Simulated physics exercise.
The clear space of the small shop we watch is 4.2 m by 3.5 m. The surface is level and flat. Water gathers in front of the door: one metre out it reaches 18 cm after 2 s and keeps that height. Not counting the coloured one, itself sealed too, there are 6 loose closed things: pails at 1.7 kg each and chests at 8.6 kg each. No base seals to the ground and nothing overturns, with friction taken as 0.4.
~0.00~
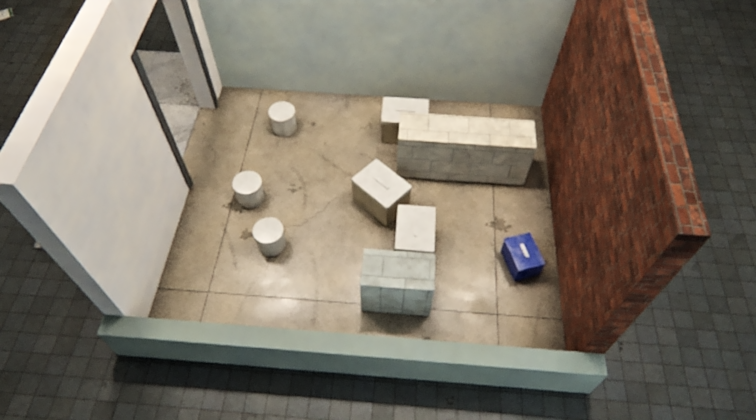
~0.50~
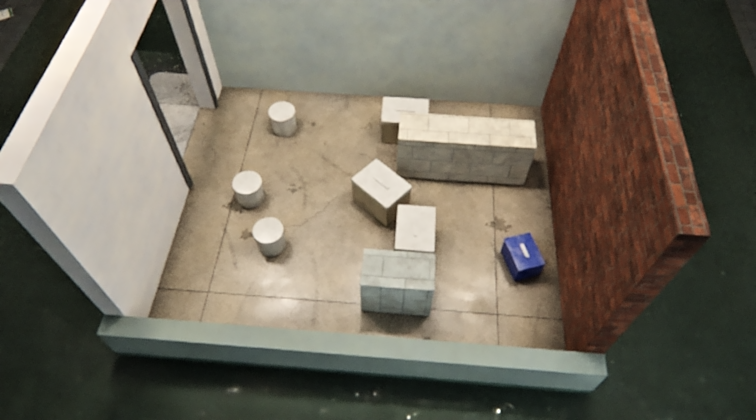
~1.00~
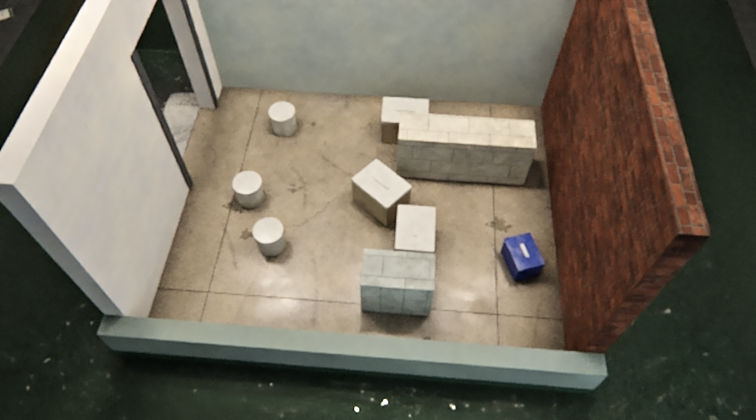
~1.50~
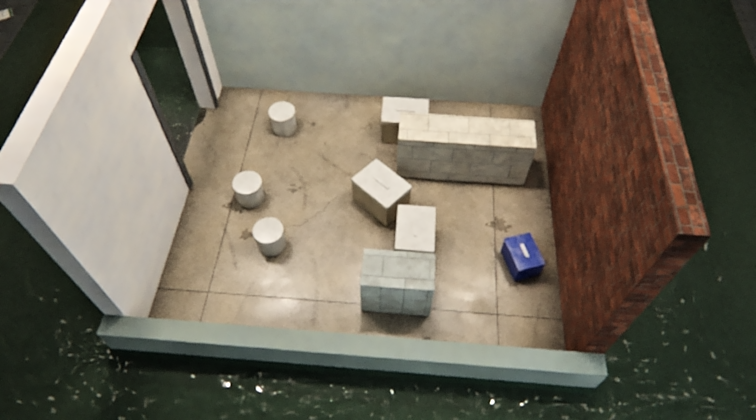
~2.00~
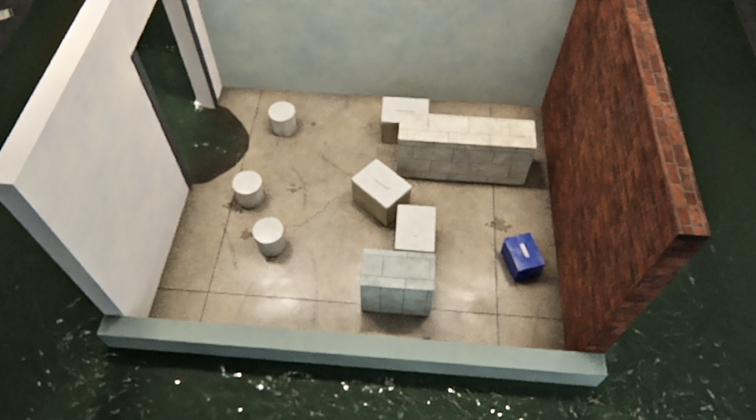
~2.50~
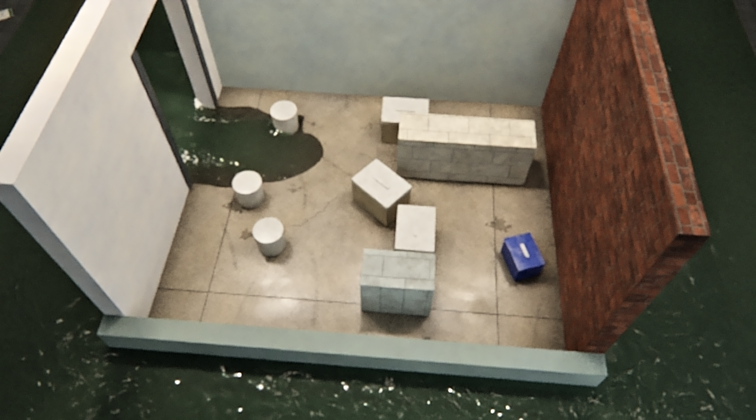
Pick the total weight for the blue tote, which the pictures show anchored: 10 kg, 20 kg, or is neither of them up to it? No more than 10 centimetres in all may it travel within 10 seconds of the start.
20 kg is needed.
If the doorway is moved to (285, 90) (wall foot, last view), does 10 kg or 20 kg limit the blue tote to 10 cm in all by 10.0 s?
For that position, the bigger mass alone succeeds.
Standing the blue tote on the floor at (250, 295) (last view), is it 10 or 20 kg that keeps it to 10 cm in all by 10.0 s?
Result: Both pass.
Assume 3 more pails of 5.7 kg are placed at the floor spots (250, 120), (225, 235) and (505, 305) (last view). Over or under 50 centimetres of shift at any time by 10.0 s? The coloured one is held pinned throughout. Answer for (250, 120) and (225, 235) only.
First exceeds it, then stays inside.
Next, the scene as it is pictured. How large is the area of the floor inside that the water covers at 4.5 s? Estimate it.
Somewhere about 9.0 m2, give or take.
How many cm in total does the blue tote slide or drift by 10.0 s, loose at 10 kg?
100 cm, roughly.
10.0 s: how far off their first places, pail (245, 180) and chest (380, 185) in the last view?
In turn: 80 cm, 100 cm.
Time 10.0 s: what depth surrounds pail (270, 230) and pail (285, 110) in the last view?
Close to 3 and 15 centimetres.
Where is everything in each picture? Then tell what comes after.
In the first picture, the blue tote at (525, 251) rests on the ground; water covers 0.0 m2; 0 of 7 have shifted.
In the second picture, the blue tote at (525, 251) rests on the ground; 0.0 m2 under water; 0 of 7 have shifted.
In the third picture, the blue tote at (525, 251) rests on the ground; water covers 0.0 m2; 0 of 7 have shifted.
In the fourth picture, the blue tote at (525, 251) rests on the ground; 0.0 m2 under water; 0 of 7 have shifted.
In the fifth picture, the blue tote at (525, 251), on the bottom; water covers 0.5 m2; 0 of 7 have shifted.
In the sixth picture, the blue tote at (525, 251), on the bottom; 1.3 m2 under water; 0 of 7 have shifted.
After 3.5 s the blue tote would be 0 cm from its start with 10 kg and 0 cm from its start with 20 kg; 0 cm of water round it then.
After 4.5 s the blue tote would be 0 cm from its start with 10 kg and 0 cm from its start with 20 kg; 0 cm of water round it then.
After 7.0 s the blue tote would be 11 cm from its start with 10 kg and 1 cm from its start with 20 kg; 7 cm of water round it then.
After 10.0 s the blue tote would be 90 cm from its start with 10 kg and 1 cm from its start with 20 kg; 11 cm of water round it then.
